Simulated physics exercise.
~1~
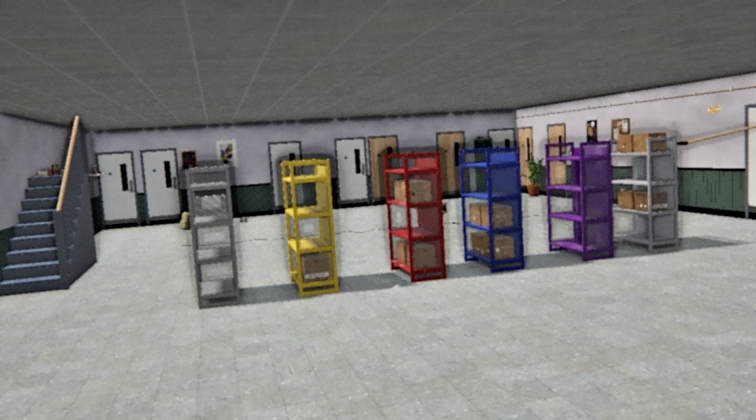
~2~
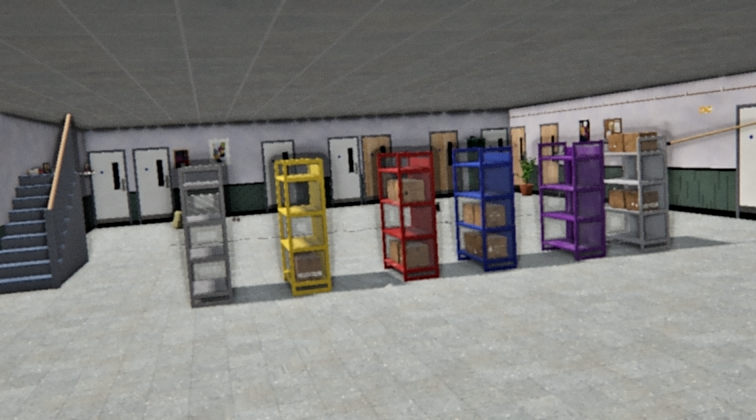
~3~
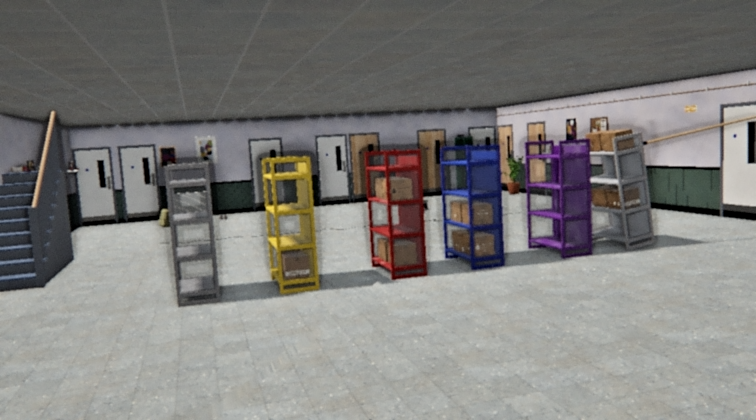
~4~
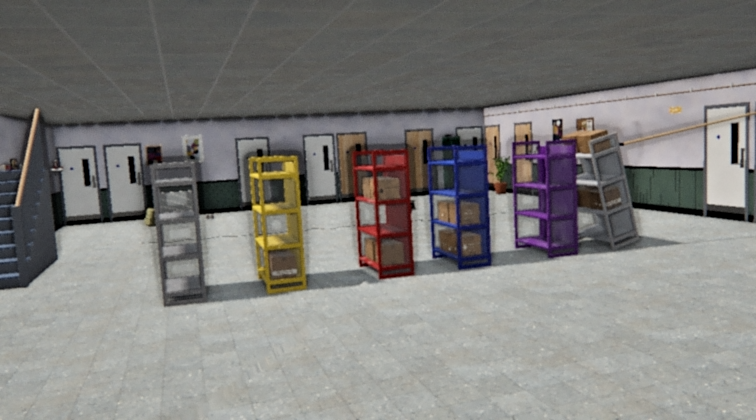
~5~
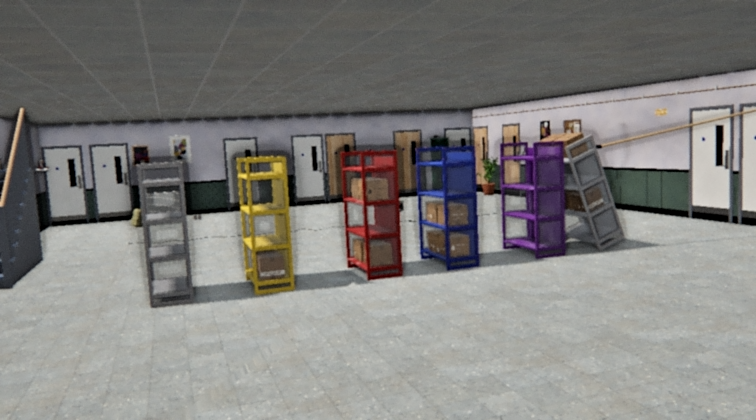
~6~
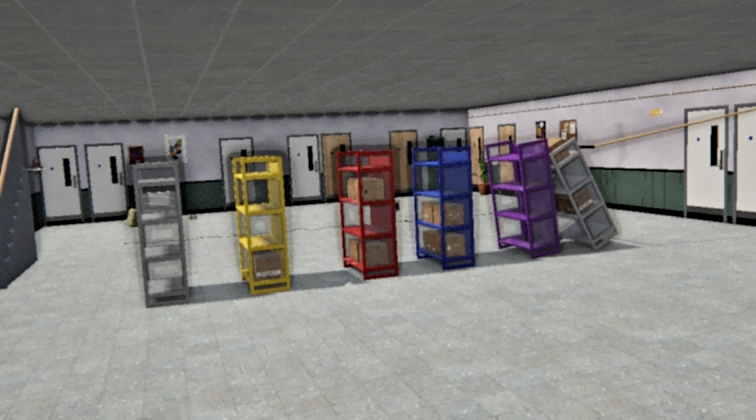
In a wide hall with a tiled floor, six shelving units stand in a row, some holding cartons. A pole from the right pushes the grey unit at that end, which tilts steadily leftward until it meets the purple one, and the purple unit then leans slightly left.
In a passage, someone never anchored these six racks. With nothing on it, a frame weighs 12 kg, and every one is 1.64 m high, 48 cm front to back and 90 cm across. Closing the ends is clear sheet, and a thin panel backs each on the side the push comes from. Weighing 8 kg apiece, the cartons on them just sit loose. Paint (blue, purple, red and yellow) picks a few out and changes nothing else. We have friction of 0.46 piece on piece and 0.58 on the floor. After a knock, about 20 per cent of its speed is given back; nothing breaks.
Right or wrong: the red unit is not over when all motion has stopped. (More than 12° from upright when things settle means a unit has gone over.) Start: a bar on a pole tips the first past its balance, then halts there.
Right.
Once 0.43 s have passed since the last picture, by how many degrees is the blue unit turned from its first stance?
Roughly 0 degrees.
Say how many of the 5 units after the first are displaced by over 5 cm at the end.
Shifted: 3.
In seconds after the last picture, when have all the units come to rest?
Roughly 2.0 s.
Then, 0.43 s after the last picture, 2 cartons spilt or dropped; 1 of the 5 other units over; red unit unmoved; purple unit leaning 33°.
Then, 0.99 s after the last picture, 4 cartons spilt or dropped; 2 of the 5 other units over; red unit unmoved; purple unit leaning 52°.
At rest, 6 cartons spilt or dropped; 2 of the 5 other units over; red unit shifted 8 cm; purple unit leaning 53°; blue unit leaning 26°. Three left standing. As the last picture would show them, middles, red unit near (361, 213), purple unit near (480, 211).
